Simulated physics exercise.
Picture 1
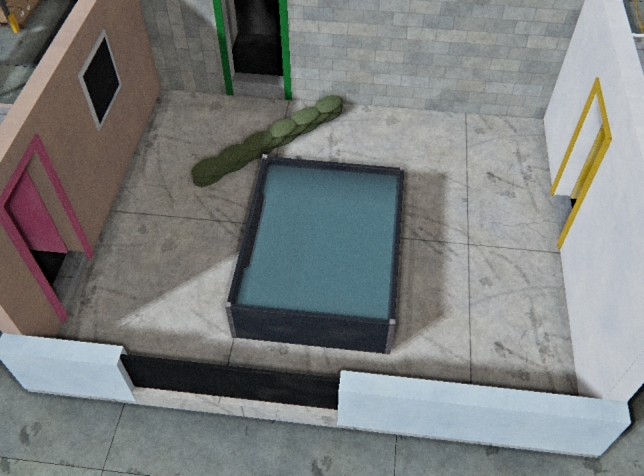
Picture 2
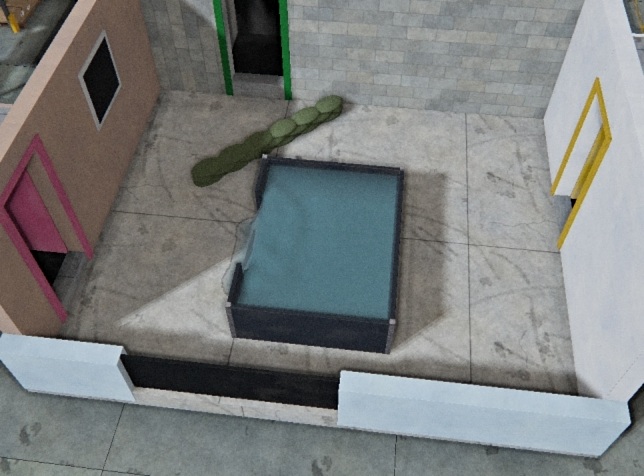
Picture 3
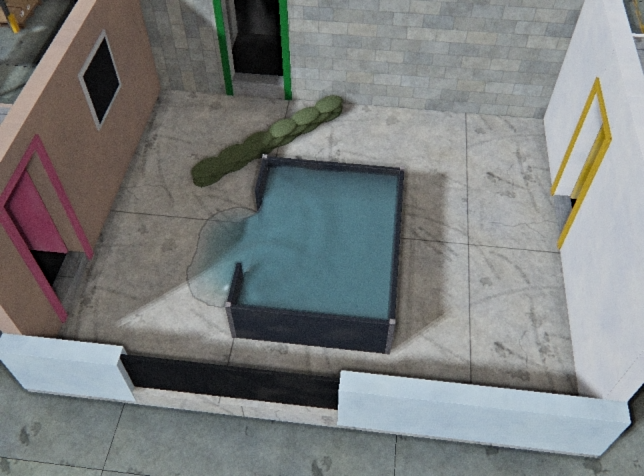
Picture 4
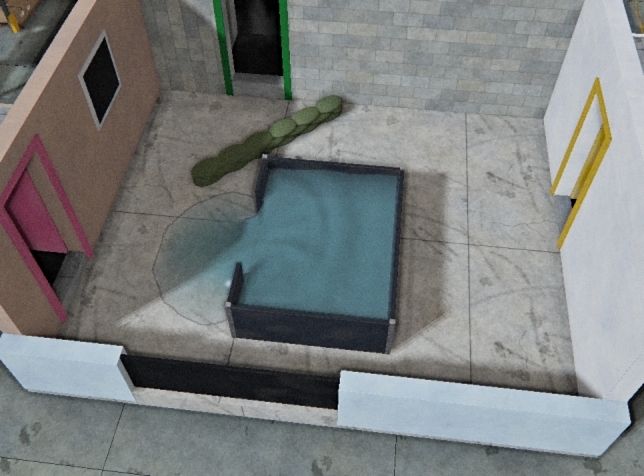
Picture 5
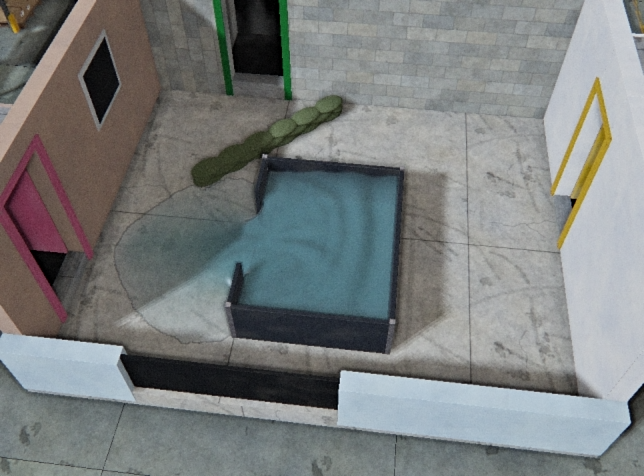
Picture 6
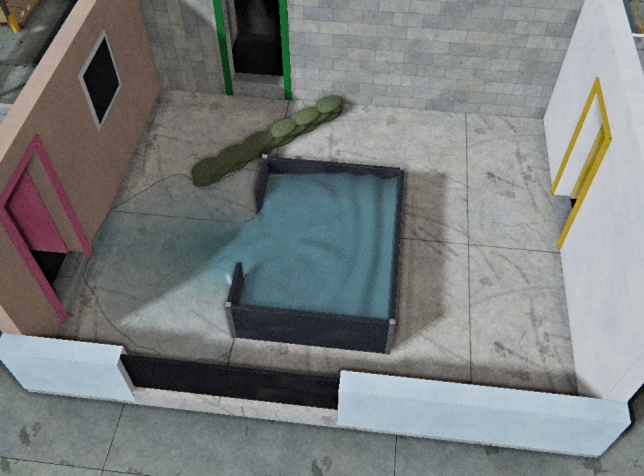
Water pours from a gap in the tank's left side and spreads left across the floor.
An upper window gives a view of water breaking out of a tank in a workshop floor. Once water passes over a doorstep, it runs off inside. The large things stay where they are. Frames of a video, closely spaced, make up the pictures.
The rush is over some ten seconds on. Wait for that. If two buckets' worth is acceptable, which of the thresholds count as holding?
The green door counts as holding, the pink door does not count, the yellow door counts as holding.
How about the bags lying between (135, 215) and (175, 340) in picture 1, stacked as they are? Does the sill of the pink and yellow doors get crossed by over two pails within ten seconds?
Looks like the pink door stays short and the yellow door gets too much.
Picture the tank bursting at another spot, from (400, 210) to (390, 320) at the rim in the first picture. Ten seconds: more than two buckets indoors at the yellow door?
Answer: Yellow crosses the line.
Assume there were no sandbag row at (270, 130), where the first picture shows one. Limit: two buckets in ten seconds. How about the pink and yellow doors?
Result - pink door overshoots, yellow door overshoots.
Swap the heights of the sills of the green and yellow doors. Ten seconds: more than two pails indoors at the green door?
Quick answer - the green door overshoots.
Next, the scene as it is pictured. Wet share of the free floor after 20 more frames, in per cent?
Some 45 in a hundred.
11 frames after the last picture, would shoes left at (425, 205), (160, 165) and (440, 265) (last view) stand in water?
Point by point: Not yet wet, inundated, not yet wet.
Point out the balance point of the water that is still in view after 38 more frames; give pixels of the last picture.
The water's middle lies around (257, 233).
A moment on, water covers 25 % of the floor; the green door not reached, the pink door under two buckets in, the yellow door not reached.
Next, water covers 30 % of the floor; the green door not reached, the pink door over two buckets in, the yellow door not reached.
Then, water covers 45 % of the floor; the green door wet at the sill, nothing in, the pink door far over two buckets in, the yellow door not reached.
Later, water covers 55 % of the floor; the green door wet at the sill, nothing in, the pink door far over two buckets in, the yellow door not reached.
In the end, water covers 90 % of the floor; the green door wet at the sill, nothing in, the pink door far over two buckets in, the yellow door wet at the sill, nothing in.
